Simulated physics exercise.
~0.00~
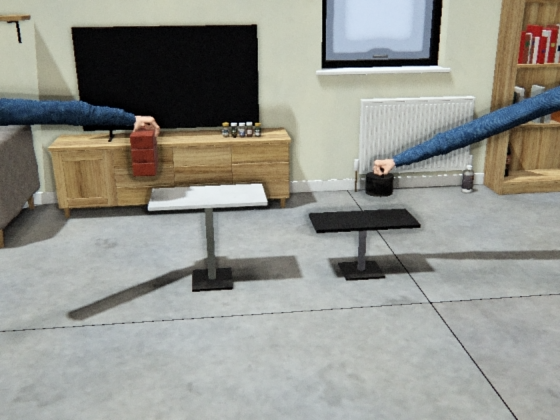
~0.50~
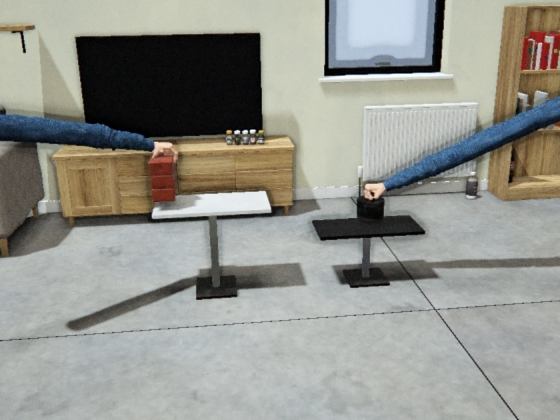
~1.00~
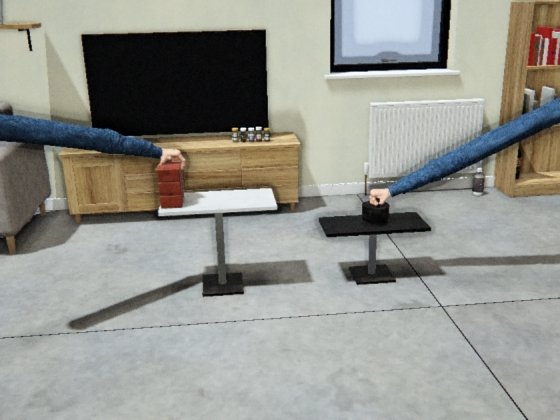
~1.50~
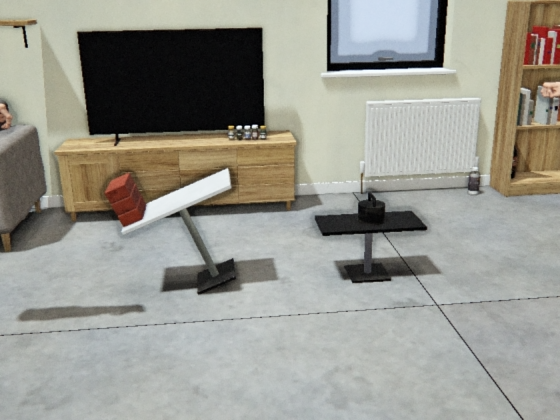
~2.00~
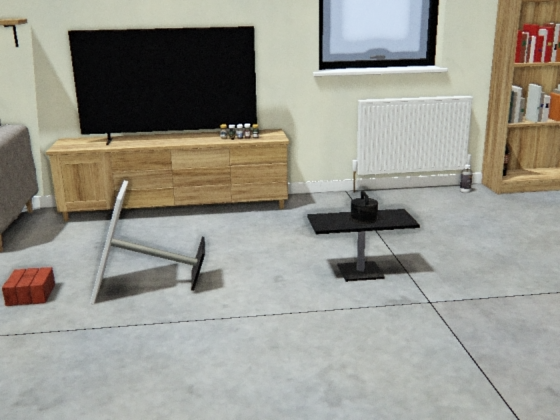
The video shows two hands lowering a stack of red bricks onto the left edge of a white side table and a dark object onto a black one. Once released, the white table tips left and falls over, spilling the bricks, while the black table stays upright.
